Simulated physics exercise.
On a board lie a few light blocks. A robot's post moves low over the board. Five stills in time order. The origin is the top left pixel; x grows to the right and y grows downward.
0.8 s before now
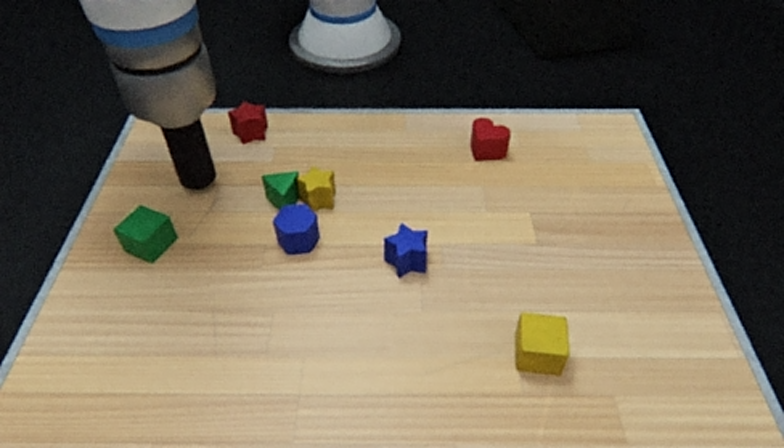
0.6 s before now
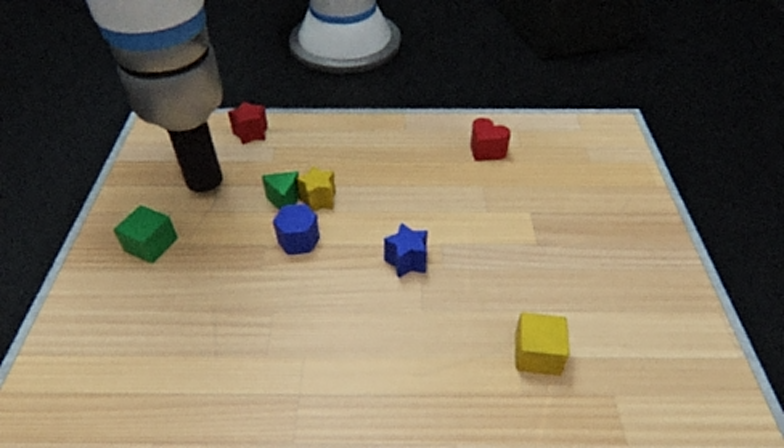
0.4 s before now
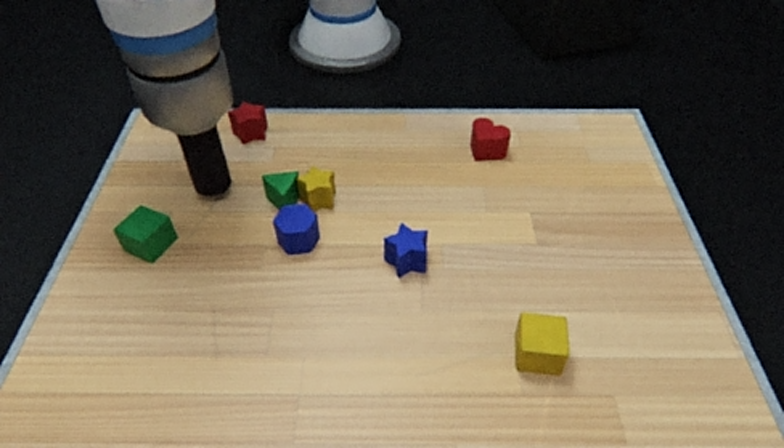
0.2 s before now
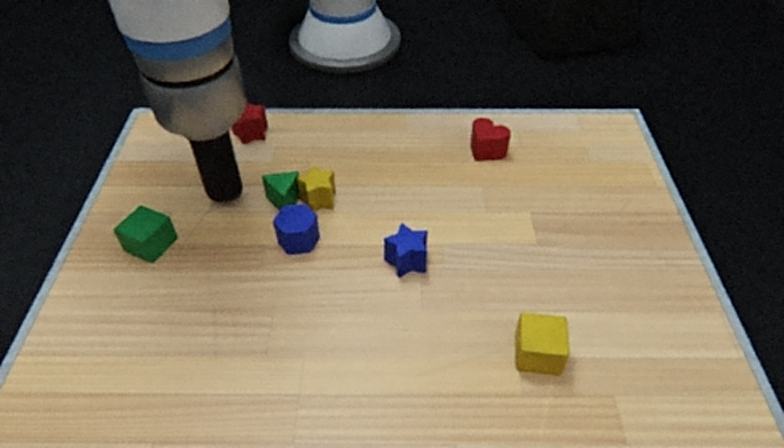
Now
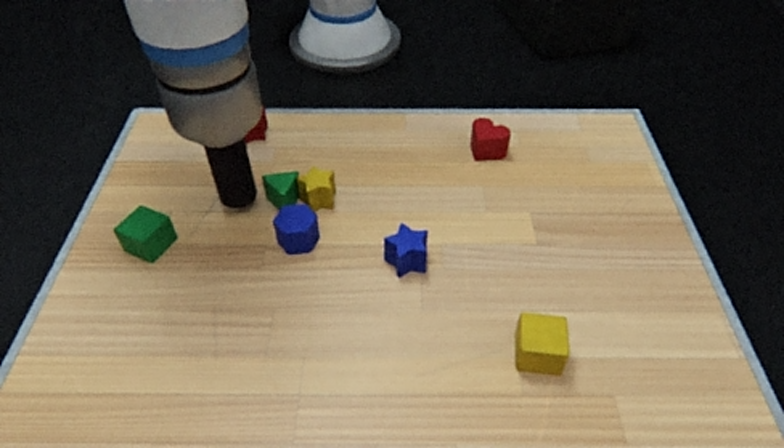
The clip shows a robot's dark post over a wooden board scattered with red, green, blue and yellow blocks; it moves a short way right and slightly toward the viewer, nearing the green triangular block, while the blocks stay still.
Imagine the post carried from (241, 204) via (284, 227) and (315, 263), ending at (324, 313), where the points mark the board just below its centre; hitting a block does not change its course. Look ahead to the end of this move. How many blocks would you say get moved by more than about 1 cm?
The count will be 1.
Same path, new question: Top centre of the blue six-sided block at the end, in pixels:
Located at (365, 293).
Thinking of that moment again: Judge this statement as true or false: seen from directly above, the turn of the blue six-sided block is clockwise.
It is false.
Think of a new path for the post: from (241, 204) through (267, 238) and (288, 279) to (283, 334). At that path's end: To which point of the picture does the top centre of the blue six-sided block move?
In the picture, that point is around (317, 225).
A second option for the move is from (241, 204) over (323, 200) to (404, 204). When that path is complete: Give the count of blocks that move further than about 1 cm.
My guess is two.
On the path given first. One third of the way, post (282, 219); green triangular block (285, 179); blue six-sided block (305, 226).
Two thirds of the way, post (314, 255); green triangular block (285, 179); blue six-sided block (338, 265), turned 20° clockwise.
At the end, post (323, 305); green triangular block (285, 179); blue six-sided block (365, 293), turned 20° anticlockwise; yellow star block not moved.
